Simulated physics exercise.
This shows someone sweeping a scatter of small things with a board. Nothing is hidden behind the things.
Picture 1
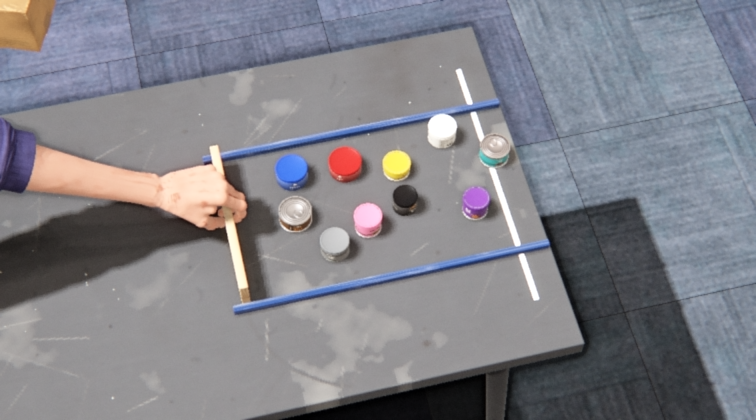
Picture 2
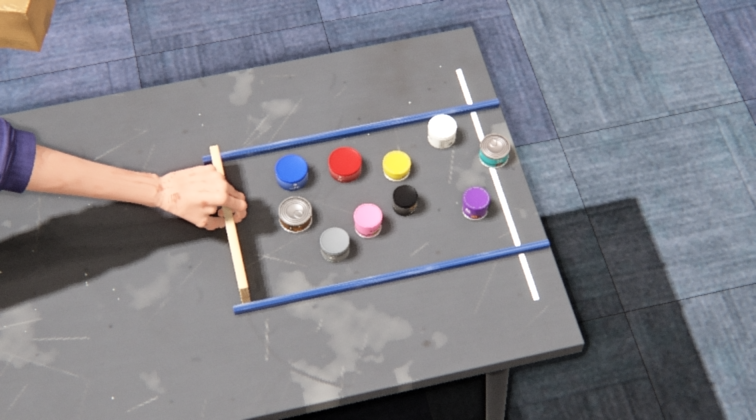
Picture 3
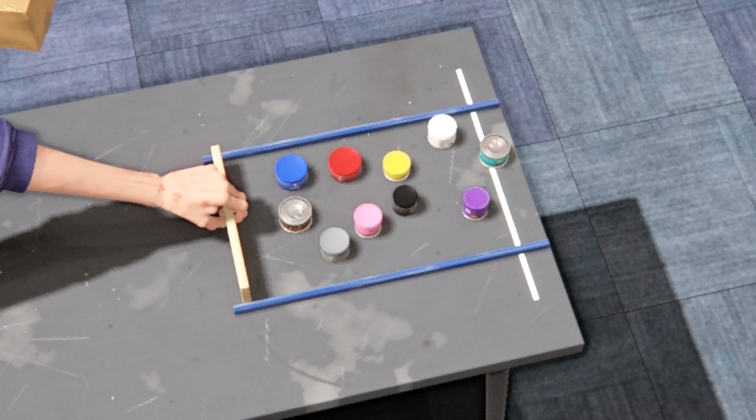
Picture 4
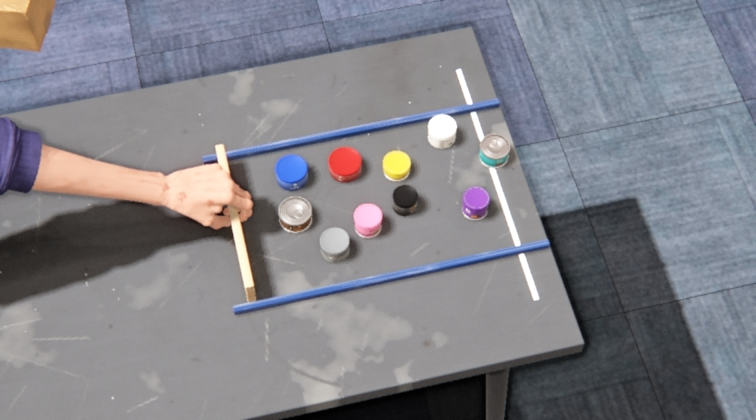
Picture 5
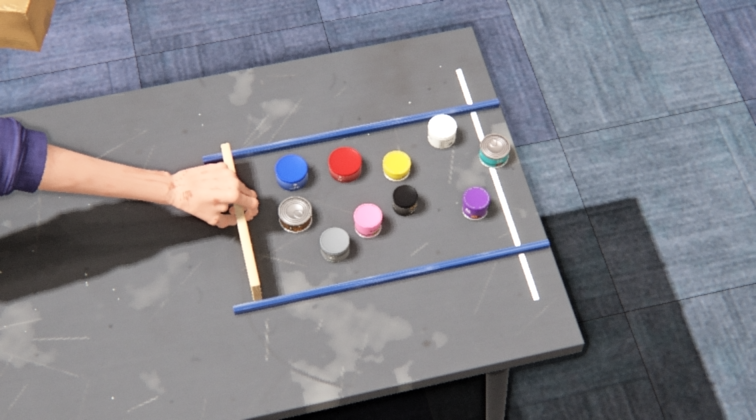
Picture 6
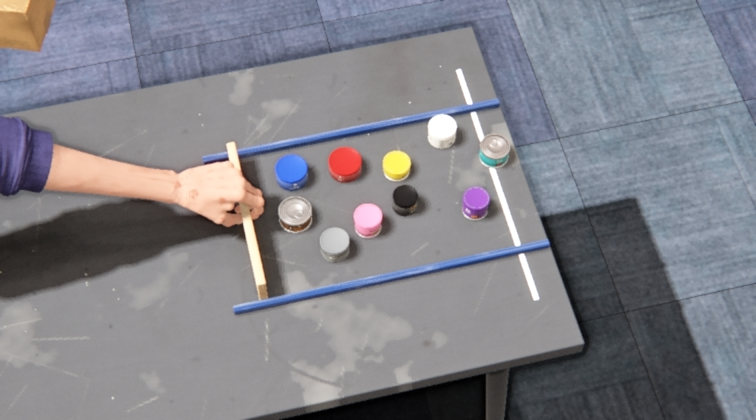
A hand grips an upright wooden board at the left of a scuffed grey table, seen from above at an angle over blue-grey carpet. Ten small pots, among them blue, red, yellow, pink, black, white and purple, lie scattered between two blue rods, with white tape crossing at the right. The board rests at first, then the hand slides it slightly right while the pots and camera stay still.
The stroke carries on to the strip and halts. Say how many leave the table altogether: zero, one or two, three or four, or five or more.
Outcome: The number that fall off is five or more.
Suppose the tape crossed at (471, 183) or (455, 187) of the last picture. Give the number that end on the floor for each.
In that order 1 and 0.
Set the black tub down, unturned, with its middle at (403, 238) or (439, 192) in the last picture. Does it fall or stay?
In that order, it drops off; comes down.
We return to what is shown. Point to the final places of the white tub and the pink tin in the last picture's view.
About (494, 115), and the other about (516, 193).
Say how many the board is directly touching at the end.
It touches 4.
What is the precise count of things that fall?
Exactly 5.
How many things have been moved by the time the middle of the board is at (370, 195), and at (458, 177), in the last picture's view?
The counts are 7 and 10.
Soon after, none off yet; turquoise pot at rest near (494, 151); purple tin at rest near (476, 204); white tub at rest near (442, 132).
In the end, the number that fall off is five or more; gone, red tub, black tub, yellow tin, purple tin and turquoise pot.
